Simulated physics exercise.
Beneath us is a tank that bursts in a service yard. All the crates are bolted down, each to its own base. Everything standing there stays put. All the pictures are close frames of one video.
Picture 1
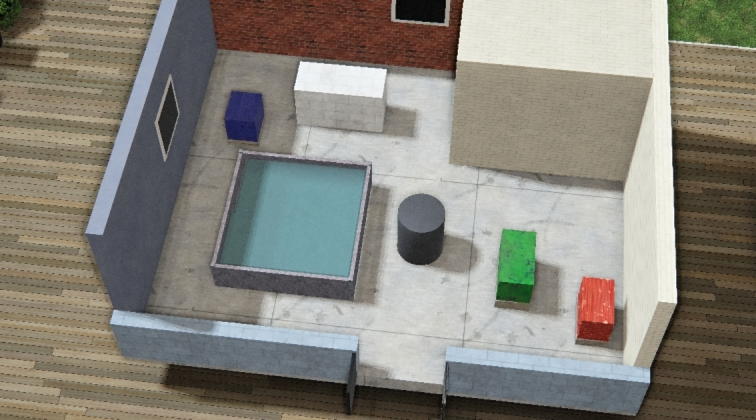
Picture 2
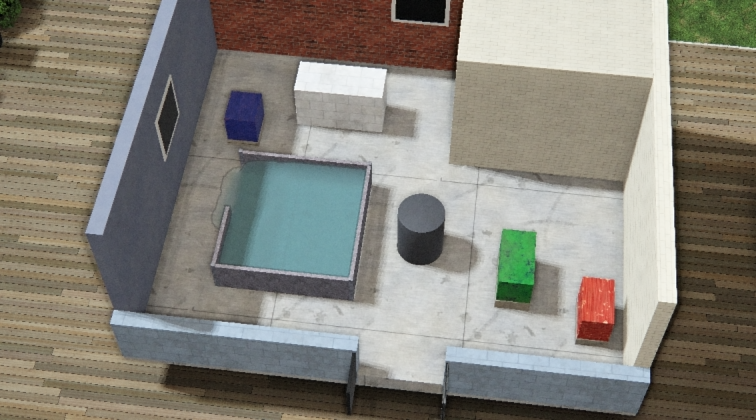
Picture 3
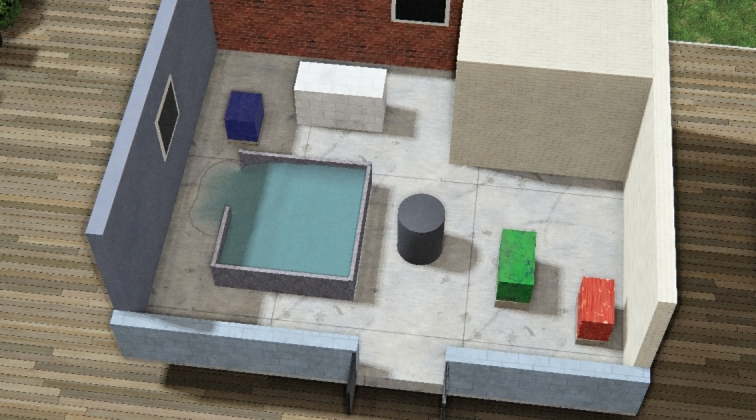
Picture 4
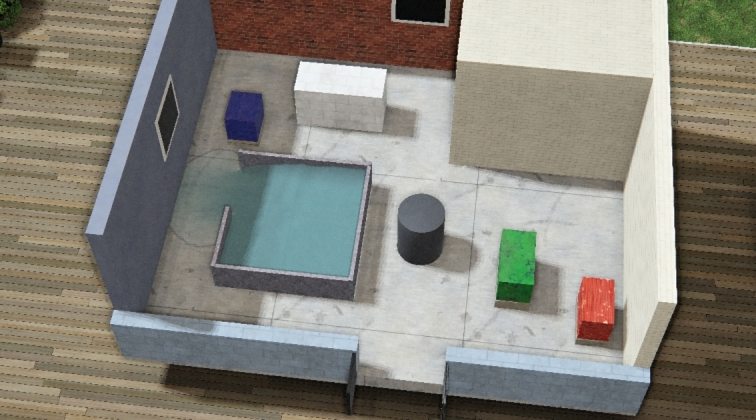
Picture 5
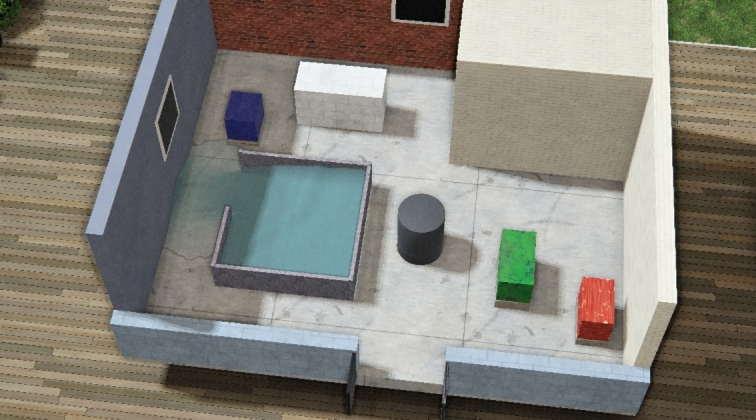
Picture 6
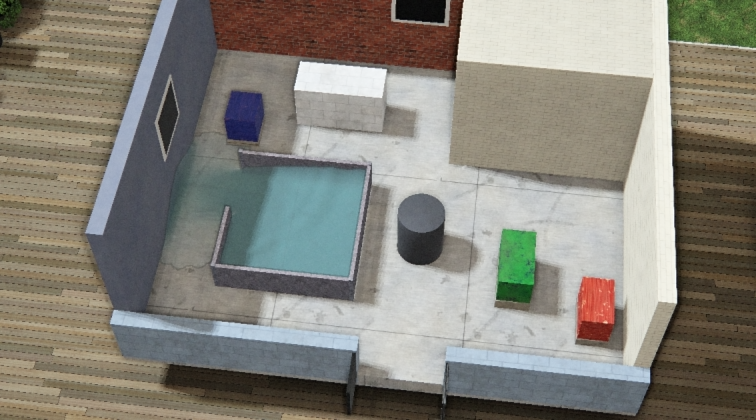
At first, still water fills a square tank in a walled yard, with blue, white, green and red boxes and a dark cylinder standing around it. Then the tank's left wall has a gap, and water pours out, spreading in a thin, fading sheet over the pale floor toward the left wall.
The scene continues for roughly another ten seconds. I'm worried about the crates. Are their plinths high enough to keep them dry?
Well, the green crate will stay dry, the blue crate will get wet, the red crate will stay dry.
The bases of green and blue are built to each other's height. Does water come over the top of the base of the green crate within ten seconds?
Green: Untouched.
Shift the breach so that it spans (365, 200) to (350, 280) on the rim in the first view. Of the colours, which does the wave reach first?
First comes the green-painted one.
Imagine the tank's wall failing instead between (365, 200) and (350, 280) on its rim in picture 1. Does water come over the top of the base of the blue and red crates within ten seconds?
As it turns out, the blue crate is left untouched, and the red crate gets overtopped.
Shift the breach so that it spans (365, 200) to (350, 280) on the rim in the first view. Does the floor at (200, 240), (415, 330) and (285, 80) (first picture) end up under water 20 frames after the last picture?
In that order: Not flooded, awash, no water.
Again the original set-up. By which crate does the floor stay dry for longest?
The answer here is the one in red.
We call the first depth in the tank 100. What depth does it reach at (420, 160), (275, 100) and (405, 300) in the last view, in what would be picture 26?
The three come to near 0, 2 and 0 per cent respectively.
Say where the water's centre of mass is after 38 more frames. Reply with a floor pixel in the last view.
I'd say around (301, 206).
A moment on, water covers 15 % of the floor; the green crate not reached, the blue crate water round its plinth, the red crate not reached.
Next, water covers 20 % of the floor; the green crate not reached, the blue crate water round its plinth, the red crate not reached.
Then, water covers 40 % of the floor; the green crate not reached, the blue crate water round its plinth, the red crate not reached.
Later, water covers 70 % of the floor; the green crate water round its plinth, the blue crate water round its plinth, the red crate water round its plinth.
In the end, water covers 95 % of the floor; the green crate stayed above the water, the blue crate was topped, the red crate stayed above the water.
